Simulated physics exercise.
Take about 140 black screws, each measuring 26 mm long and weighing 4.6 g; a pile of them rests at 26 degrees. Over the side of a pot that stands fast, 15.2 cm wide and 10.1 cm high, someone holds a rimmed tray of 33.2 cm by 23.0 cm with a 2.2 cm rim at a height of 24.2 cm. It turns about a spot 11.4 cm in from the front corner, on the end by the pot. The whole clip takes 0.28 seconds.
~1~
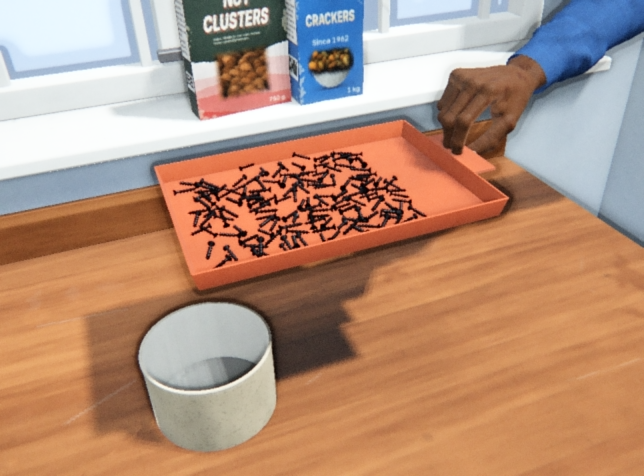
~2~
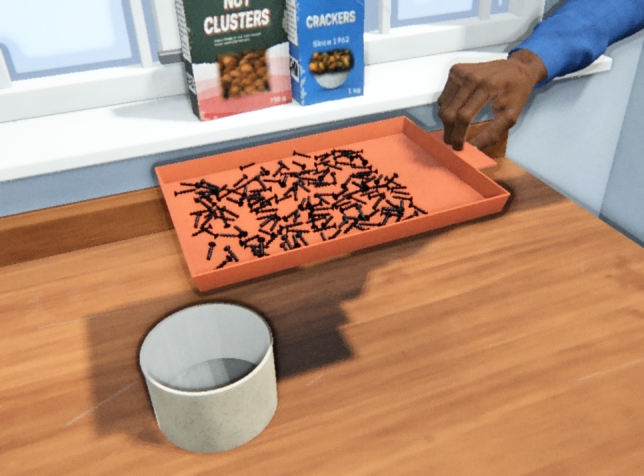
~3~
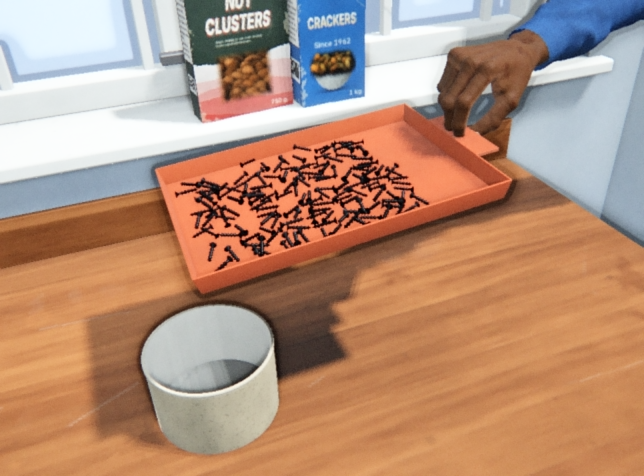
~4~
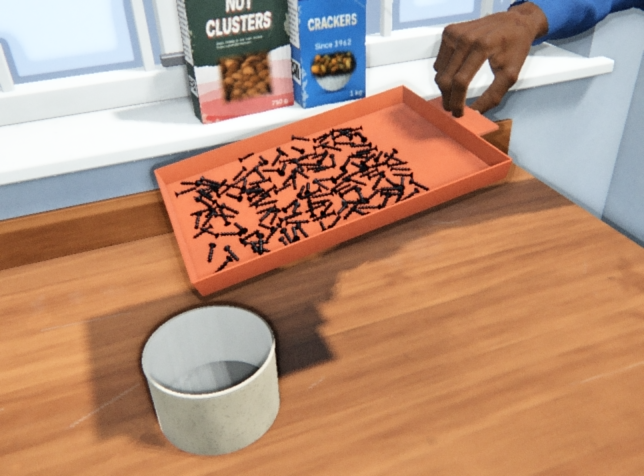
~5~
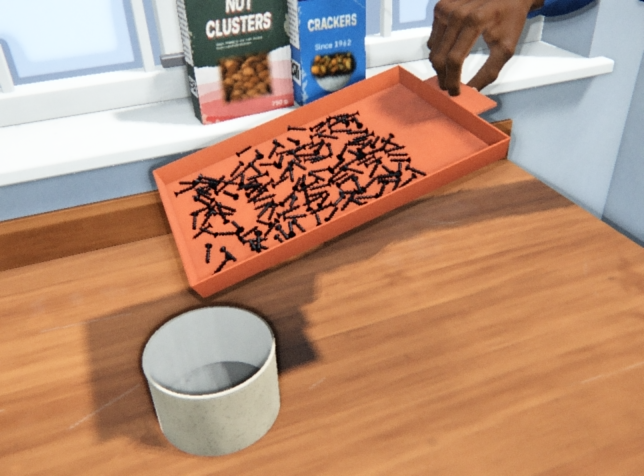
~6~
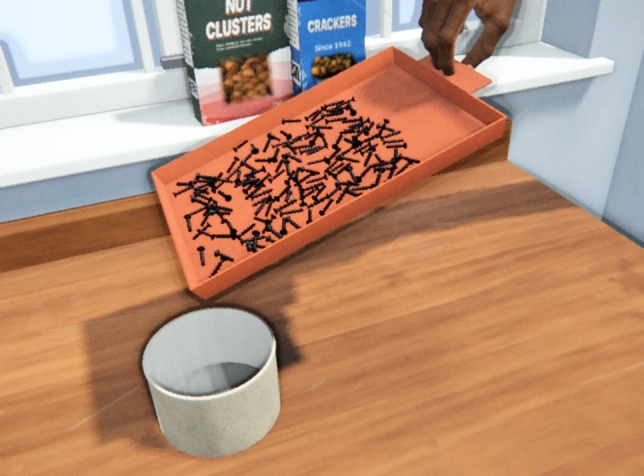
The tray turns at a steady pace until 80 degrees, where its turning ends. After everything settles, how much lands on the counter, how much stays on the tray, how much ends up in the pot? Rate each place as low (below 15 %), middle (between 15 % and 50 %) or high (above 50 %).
Ratings: Counter middle; tray middle; pot middle.
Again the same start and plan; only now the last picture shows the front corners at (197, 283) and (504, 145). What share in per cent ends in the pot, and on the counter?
The pot gets 35 and the counter 40.
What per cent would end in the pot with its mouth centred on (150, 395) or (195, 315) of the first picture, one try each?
Close to 40 in a hundred, then close to 15 in a hundred.
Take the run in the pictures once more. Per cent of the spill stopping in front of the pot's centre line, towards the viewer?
Estimate: Close to 70 per cent of the pieces.
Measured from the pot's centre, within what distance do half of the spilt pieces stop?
That comes to near 16 cm.
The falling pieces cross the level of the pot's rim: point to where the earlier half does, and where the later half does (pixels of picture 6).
Roughly (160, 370) to start, and after that (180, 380).
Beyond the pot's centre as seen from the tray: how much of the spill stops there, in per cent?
Roughly 100 percent of the spill.
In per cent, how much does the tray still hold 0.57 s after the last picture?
Estimate: About 85 percent.
Then, 0.34 s after the last picture, tilt 48 degrees; the tray holds 100 %, the pot 0 %.
Then, 0.57 s after the last picture, tilt 68 degrees; the tray holds 85 %, the pot 0 %.
Then, 0.91 s after the last picture, tilt 80 degrees; the tray holds 60 %, the pot 10 %.
In the end, counter 30 %, tray 40 %, pot 30 %.
